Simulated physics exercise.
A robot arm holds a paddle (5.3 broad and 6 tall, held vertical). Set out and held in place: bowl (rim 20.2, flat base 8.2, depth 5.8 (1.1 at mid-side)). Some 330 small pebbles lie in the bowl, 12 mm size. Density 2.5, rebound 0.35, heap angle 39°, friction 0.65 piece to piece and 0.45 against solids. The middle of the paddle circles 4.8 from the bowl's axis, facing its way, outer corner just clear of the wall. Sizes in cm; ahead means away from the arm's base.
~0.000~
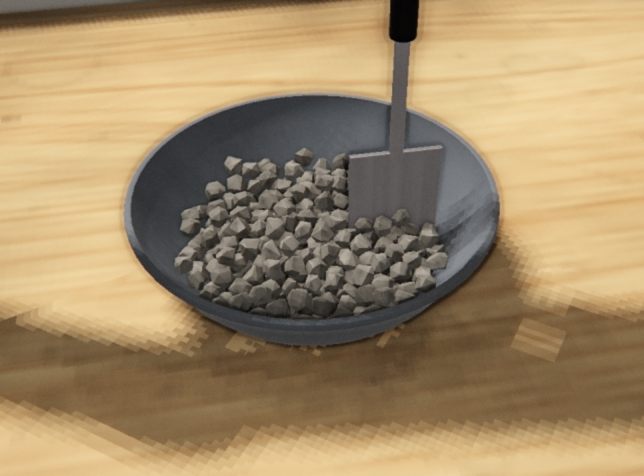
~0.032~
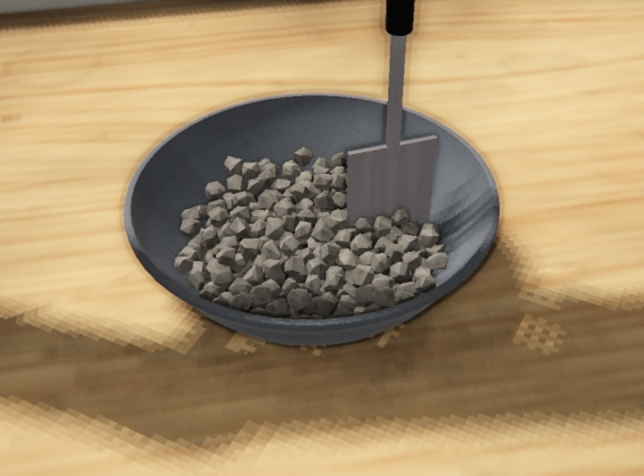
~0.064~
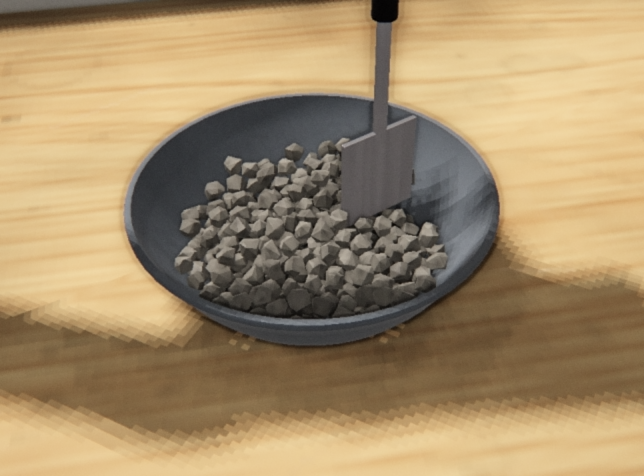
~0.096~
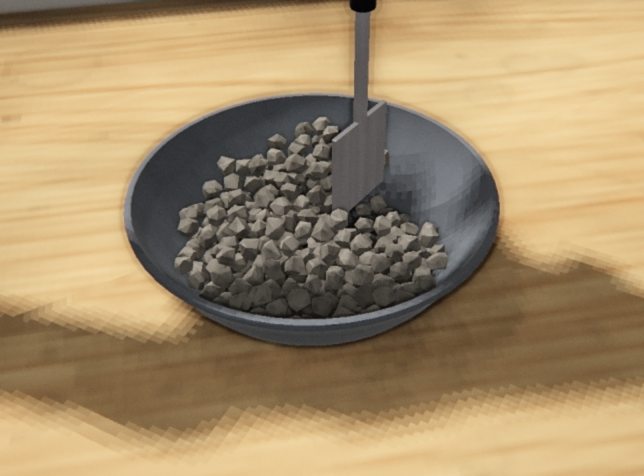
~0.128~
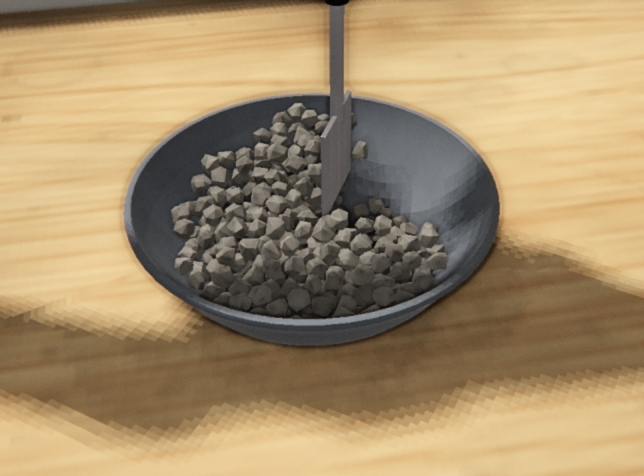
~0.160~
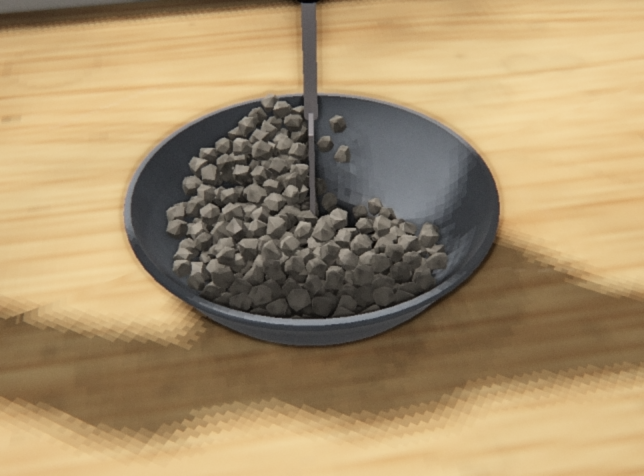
A flat metal paddle with a black handle, held upright, sweeps leftward through small grey pebbles in a dark bowl on a wooden surface, turning edge-on as the pebbles pile up toward the far left side, baring the bowl behind it.
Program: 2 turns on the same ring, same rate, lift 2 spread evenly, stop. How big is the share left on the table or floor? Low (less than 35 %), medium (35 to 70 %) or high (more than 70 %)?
Answer: Low; less than 35 % of the small pebbles finish on the table or floor.
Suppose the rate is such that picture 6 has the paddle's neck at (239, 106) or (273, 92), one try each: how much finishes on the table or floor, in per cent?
About 45 and 40 per cent.
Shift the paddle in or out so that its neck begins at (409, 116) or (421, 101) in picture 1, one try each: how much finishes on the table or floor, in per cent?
About 25 and 5 per cent.
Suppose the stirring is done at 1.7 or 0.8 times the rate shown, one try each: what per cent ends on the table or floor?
Some 45 and 20 per cent.
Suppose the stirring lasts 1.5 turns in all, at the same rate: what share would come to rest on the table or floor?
It would be near 25 per cent.
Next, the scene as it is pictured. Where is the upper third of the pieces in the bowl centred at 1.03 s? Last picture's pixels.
At about (261, 243).
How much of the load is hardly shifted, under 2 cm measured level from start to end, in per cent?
About 10 per cent.
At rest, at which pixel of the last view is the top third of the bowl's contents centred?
Around (294, 238).
After 0.60 s, 332° round, highest piece 8 above the table; 274 in the bowl, 42 on the table or floor, 11 in flight or on the tool.
After 1.03 s, 223° round, highest piece 6 above the table; 244 in the bowl, 82 on the table or floor, 1 in flight or on the tool.
After 1.45 s, 0° round, highest piece 5 above the table; 243 in the bowl, 84 on the table or floor.
After 2.15 s, 0° round, highest piece 5 above the table; 243 in the bowl, 84 on the table or floor.
In the end, 243 in the bowl, 84 on the table or floor. That is 26 % on the table or floor.
